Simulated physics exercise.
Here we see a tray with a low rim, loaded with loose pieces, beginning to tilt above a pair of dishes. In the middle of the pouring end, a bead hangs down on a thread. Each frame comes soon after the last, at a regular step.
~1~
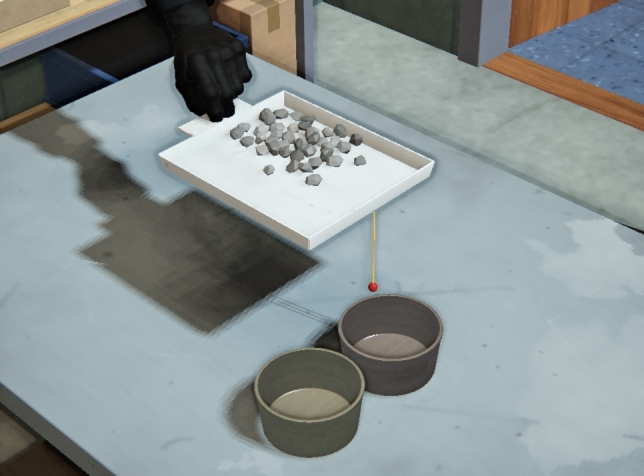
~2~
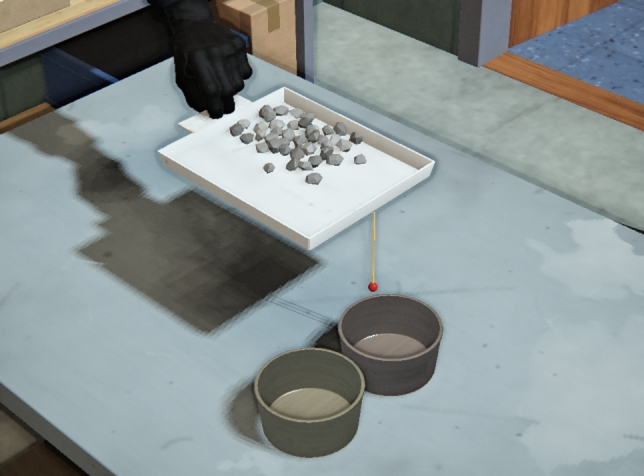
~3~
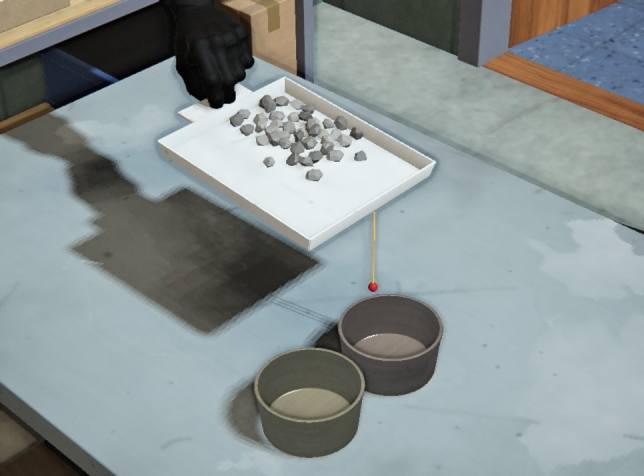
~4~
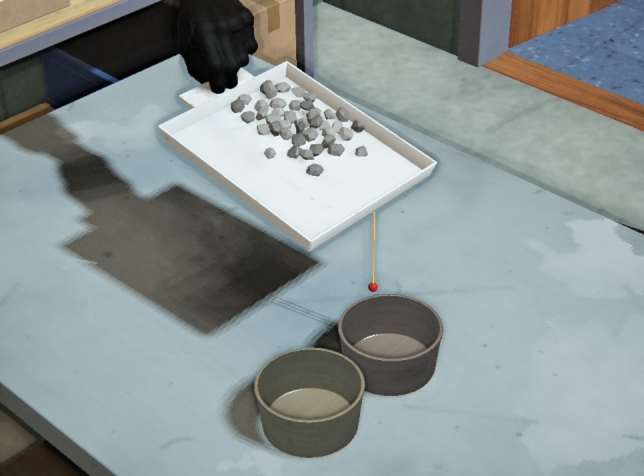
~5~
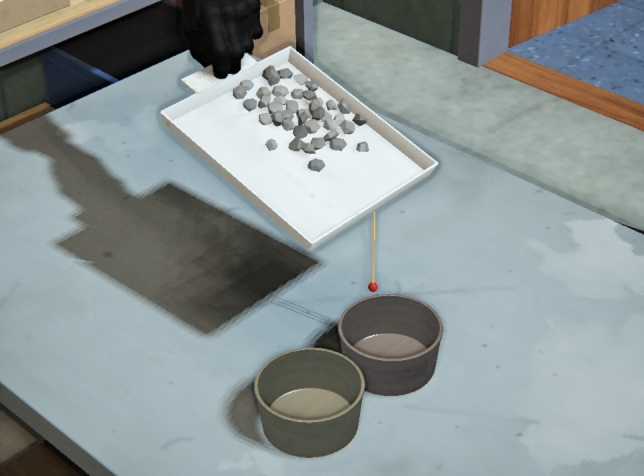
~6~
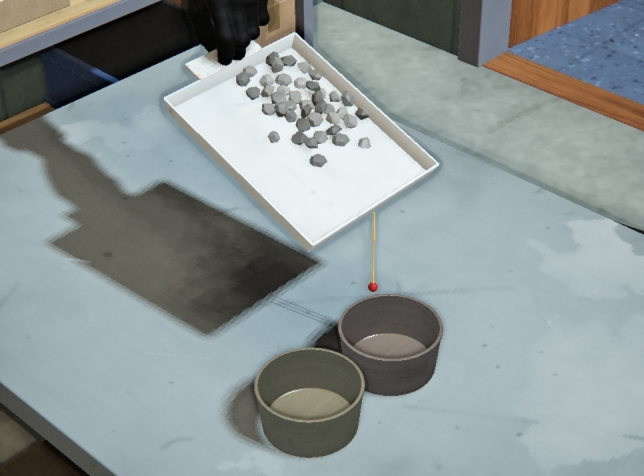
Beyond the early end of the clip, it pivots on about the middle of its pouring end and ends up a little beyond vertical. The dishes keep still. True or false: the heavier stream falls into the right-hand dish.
True.
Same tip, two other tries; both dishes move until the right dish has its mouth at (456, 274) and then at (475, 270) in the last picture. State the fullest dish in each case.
Try 1 - the dish at left, try 2 - the dish at left.
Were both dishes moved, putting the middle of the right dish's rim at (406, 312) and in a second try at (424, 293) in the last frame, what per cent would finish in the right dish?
About 60 per cent, then about 50 per cent.
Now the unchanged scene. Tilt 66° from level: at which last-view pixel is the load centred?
Around (393, 190).
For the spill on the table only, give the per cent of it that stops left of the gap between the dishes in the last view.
About 0 per cent.
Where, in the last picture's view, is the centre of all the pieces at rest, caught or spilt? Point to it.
Close to (413, 361) in the last picture.
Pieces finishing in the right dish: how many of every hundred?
That share works out at some 50 %.
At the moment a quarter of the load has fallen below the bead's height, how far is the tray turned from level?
80 degrees.
Soon after the last picture, tray tipped steeply; most on the tray; a small part in the air.
A little later, tray tipped past a quarter turn; about half on the tray; about a quarter in the right dish; about a quarter outside both; a small part in the air.
Later still, tray tipped past a quarter turn; a stray few in the left dish; about half in the right dish; about half outside both.
At rest, tray tipped past a quarter turn; a stray few in the left dish; about half in the right dish; about half outside both.
